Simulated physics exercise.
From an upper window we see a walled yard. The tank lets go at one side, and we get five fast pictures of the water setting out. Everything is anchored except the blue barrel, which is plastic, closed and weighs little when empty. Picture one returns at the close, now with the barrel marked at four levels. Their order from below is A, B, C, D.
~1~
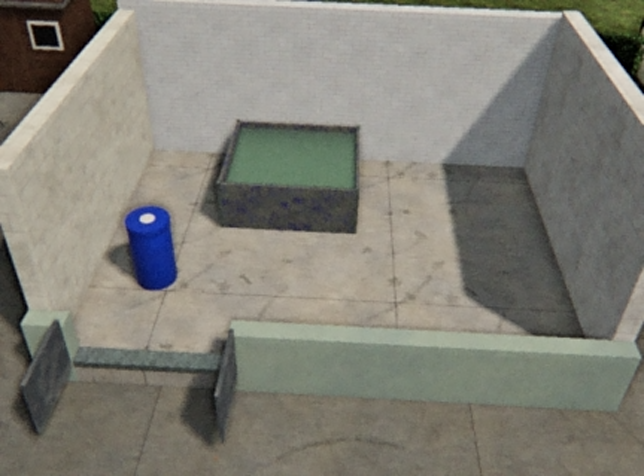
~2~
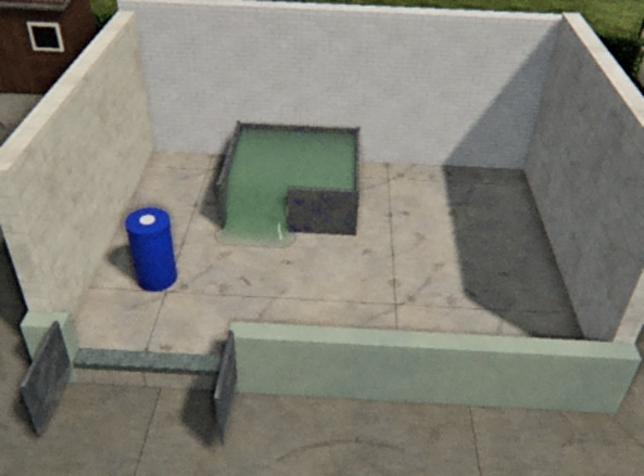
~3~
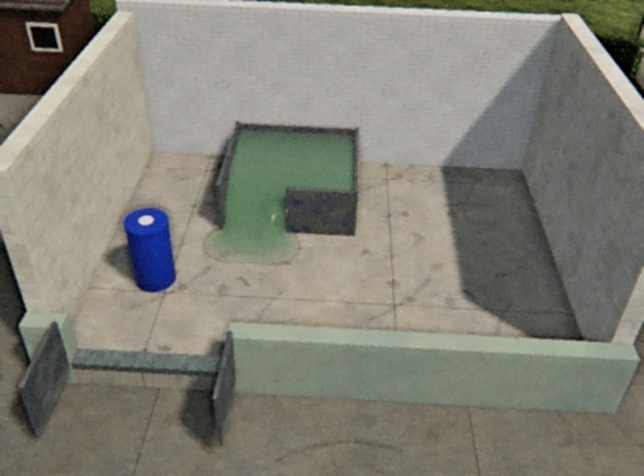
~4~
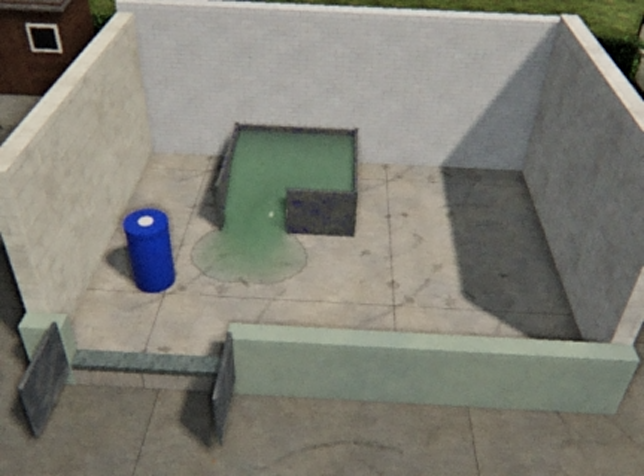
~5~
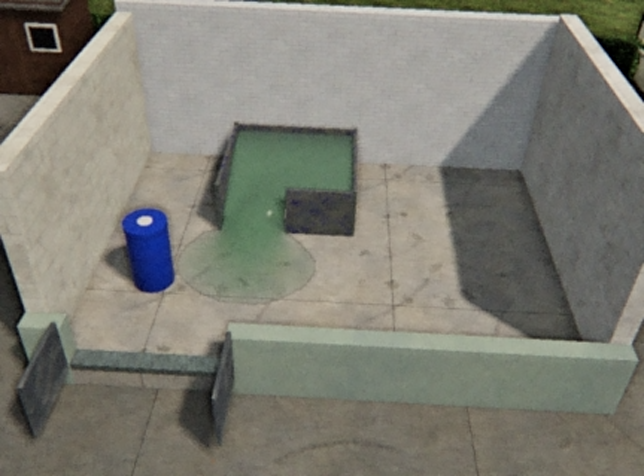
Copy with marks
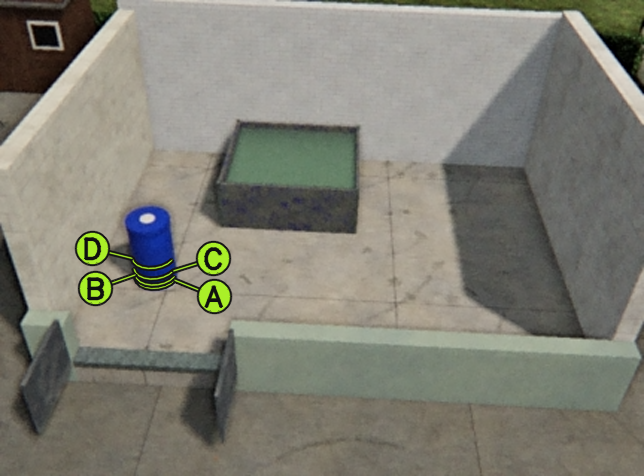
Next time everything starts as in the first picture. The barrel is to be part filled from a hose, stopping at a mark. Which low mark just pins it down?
D will do.
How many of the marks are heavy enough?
One of the four.
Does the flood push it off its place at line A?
Yes, that goes wrong.
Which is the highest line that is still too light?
The answer is C.
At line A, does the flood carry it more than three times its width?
Yes.
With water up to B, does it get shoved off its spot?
Yes, that goes wrong.
In lime, A at (151, 288); B at (151, 285); C at (150, 279); D at (148, 268); from the bottom up A, B, C, D.
For line A, it is washed out through the gate.
For line B, it is washed out through the gate.
For line C, it is pushed about its own width away.
For line D, it does not move.
